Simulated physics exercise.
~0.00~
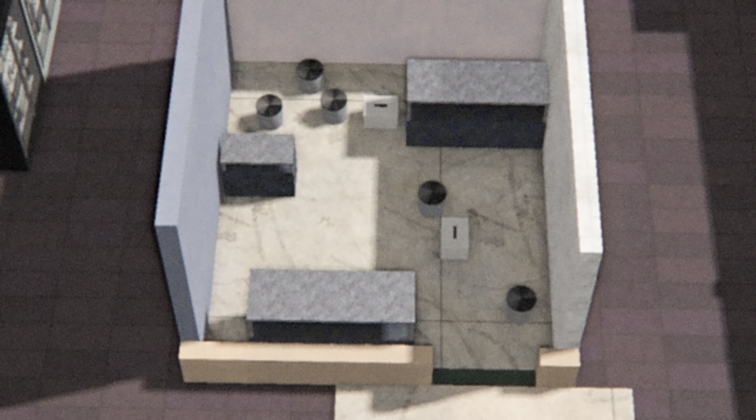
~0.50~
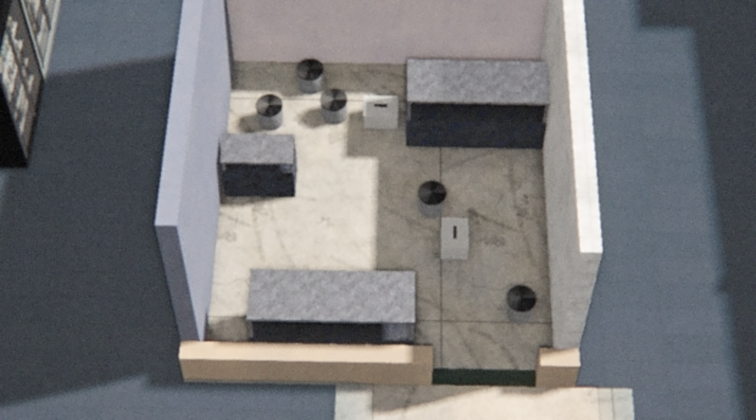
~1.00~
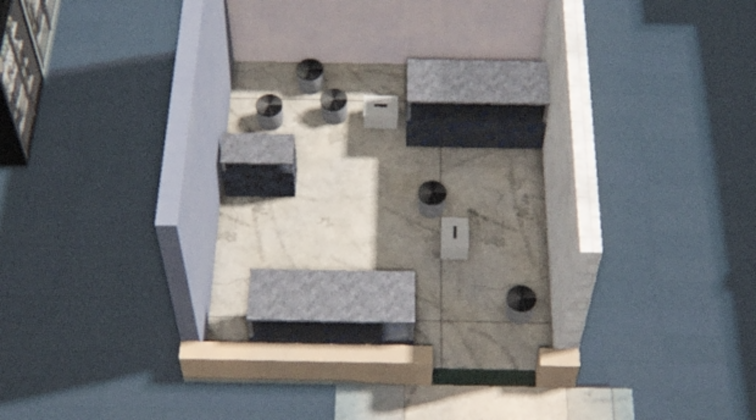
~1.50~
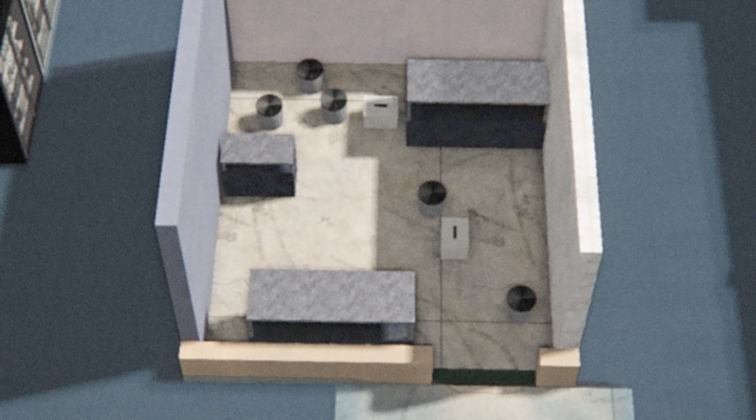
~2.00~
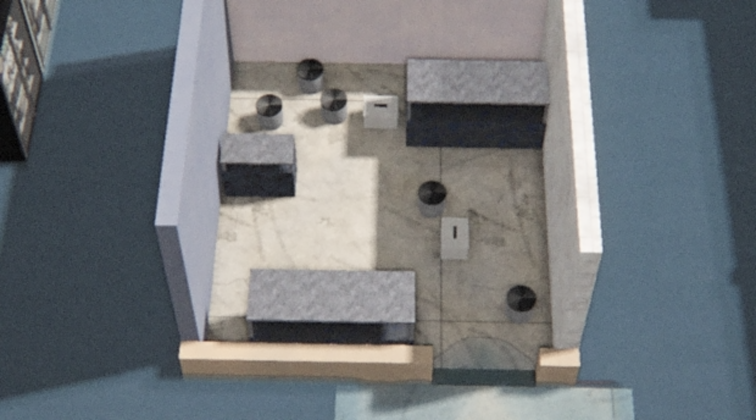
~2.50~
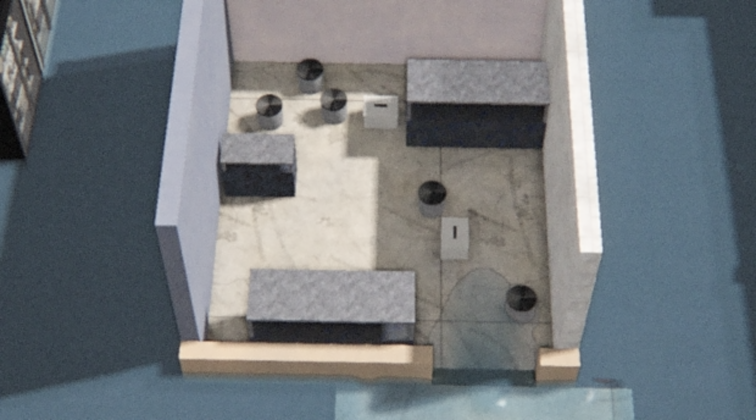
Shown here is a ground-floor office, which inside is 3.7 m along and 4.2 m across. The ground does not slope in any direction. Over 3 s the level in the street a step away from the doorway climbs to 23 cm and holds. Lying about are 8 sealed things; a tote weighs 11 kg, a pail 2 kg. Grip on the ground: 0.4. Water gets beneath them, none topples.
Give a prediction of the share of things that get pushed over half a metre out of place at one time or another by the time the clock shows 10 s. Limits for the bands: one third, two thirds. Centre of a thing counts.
It falls in the high range.
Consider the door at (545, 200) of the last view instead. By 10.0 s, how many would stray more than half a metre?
Then 5.
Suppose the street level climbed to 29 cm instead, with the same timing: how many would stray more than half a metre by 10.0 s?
Count: 7.
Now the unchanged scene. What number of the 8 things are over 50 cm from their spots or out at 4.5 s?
2.
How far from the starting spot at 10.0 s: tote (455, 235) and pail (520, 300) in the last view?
250 cm and 450 cm respectively.
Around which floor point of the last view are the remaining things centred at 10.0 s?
Around (397, 92).
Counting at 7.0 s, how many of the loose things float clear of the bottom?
It comes to 4 of them.
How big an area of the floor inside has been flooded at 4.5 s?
About 7.0 m2.
After 3.5 s 1 of 8 are over 50 cm from their spots; 1 afloat.
After 4.5 s 2 of 8 are over 50 cm from their spots; 1 afloat.
After 7.0 s 5 of 8 are over 50 cm from their spots; 4 afloat.
After 10.0 s 5 of 8 are over 50 cm from their spots, and 6 have been at some point; 6 afloat.
